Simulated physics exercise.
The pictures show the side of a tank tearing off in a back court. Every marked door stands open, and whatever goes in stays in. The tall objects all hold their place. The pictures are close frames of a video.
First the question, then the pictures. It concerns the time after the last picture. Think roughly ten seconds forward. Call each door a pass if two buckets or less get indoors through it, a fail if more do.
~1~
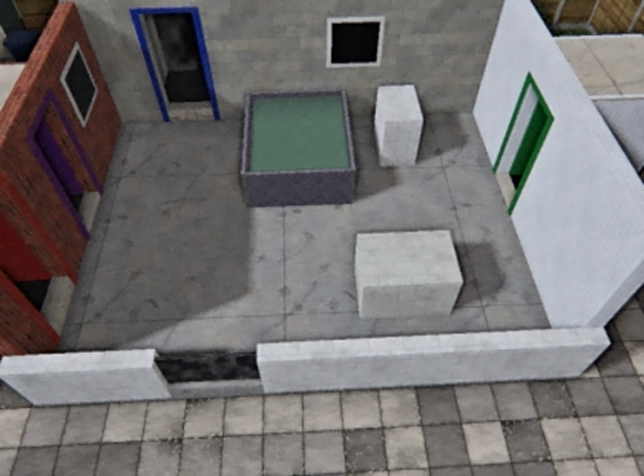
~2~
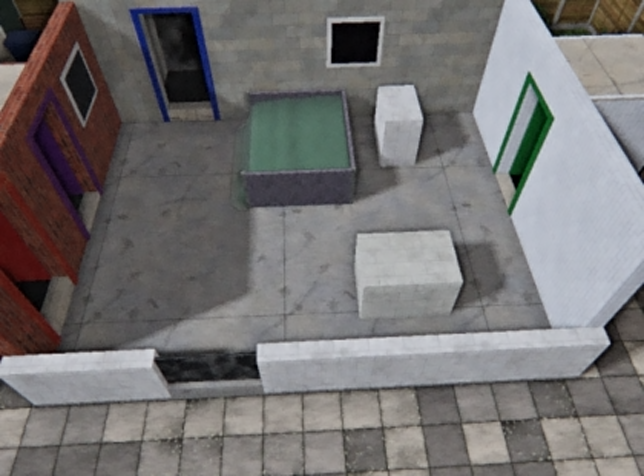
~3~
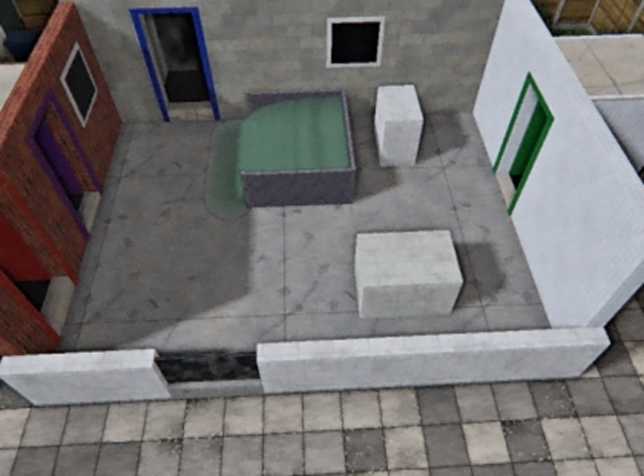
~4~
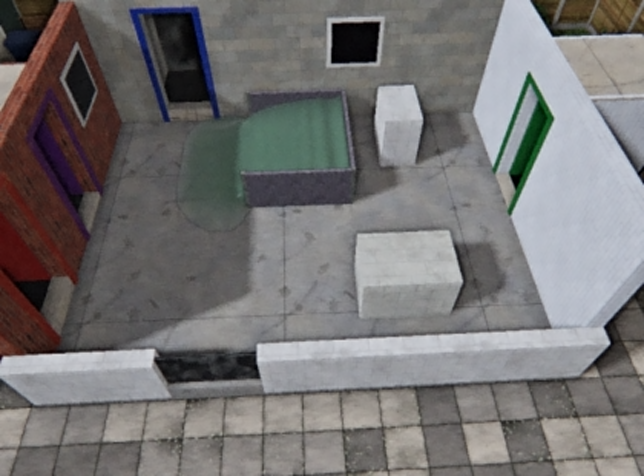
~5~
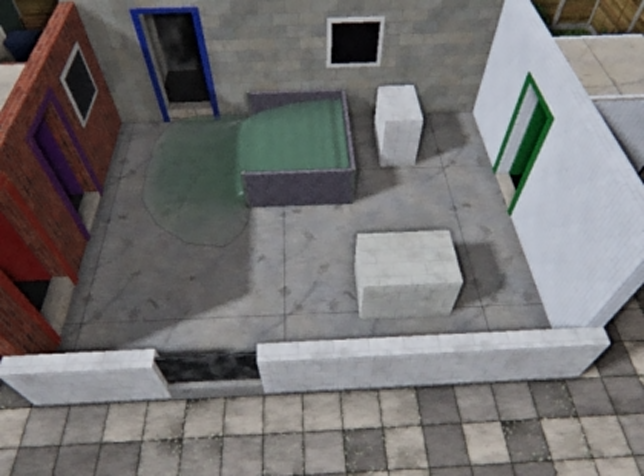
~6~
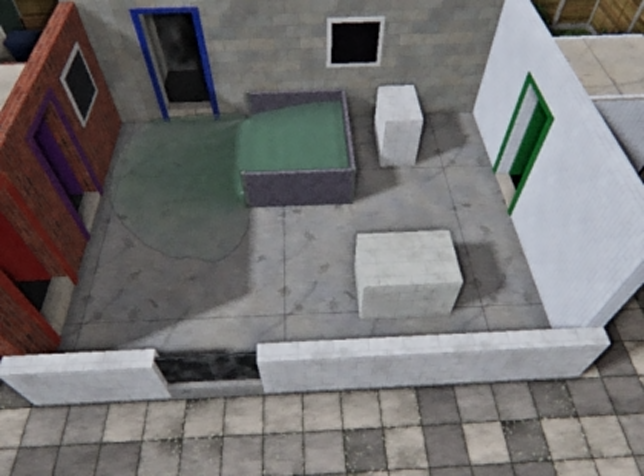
Blue door: Pass, purple door: Fail, green door: Pass, red door: Pass.
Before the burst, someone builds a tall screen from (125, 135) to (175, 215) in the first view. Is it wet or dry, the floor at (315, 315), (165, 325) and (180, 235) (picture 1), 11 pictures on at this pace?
Taking the points in order, they are high and dry, inundated and inundated.
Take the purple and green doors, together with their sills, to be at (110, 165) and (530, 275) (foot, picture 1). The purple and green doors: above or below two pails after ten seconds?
My reading: The purple door exceeds the limit, the green door exceeds the limit.
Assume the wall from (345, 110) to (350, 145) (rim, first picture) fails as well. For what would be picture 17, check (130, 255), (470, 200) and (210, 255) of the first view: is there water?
The first spot is spared, the second soaked and the third spared.
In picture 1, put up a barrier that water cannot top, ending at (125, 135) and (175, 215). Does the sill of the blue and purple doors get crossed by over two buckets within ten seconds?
Outcome - blue door: Gets past it; purple door: Never reaches it.
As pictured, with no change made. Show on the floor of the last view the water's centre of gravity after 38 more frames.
(250, 246).
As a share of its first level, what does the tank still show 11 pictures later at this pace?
Somewhere near 26 %, give or take.
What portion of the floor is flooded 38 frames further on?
Roughly 70 per cent.
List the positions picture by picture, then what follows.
Still water in the water tank at (297, 132), in the first frame.
Water pours out at (251, 154) and has run to (246, 209), in the second frame.
Water pours out at (251, 156) and has run to (230, 121), in the third frame.
Water pours out at (252, 157) and has run to (203, 224), in the fourth frame.
The front is at (158, 218), out from the gap at (252, 157), in the fifth frame.
The front is at (114, 198), out from the gap at (252, 157), in the sixth frame.
A moment on, water covers 30 % of the floor; the blue door wet at the sill, nothing in, the purple door over two buckets in, the green door not reached, the red door not reached.
Next, water covers 35 % of the floor; the blue door wet at the sill, nothing in, the purple door far over two buckets in, the green door not reached, the red door wet at the sill, nothing in.
Then, water covers 40 % of the floor; the blue door under two buckets in, the purple door far over two buckets in, the green door not reached, the red door wet at the sill, nothing in.
Later, water covers 70 % of the floor; the blue door under two buckets in, the purple door far over two buckets in, the green door not reached, the red door wet at the sill, nothing in.
In the end, water covers 95 % of the floor; the blue door under two buckets in, the purple door far over two buckets in, the green door under two buckets in, the red door wet at the sill, nothing in.
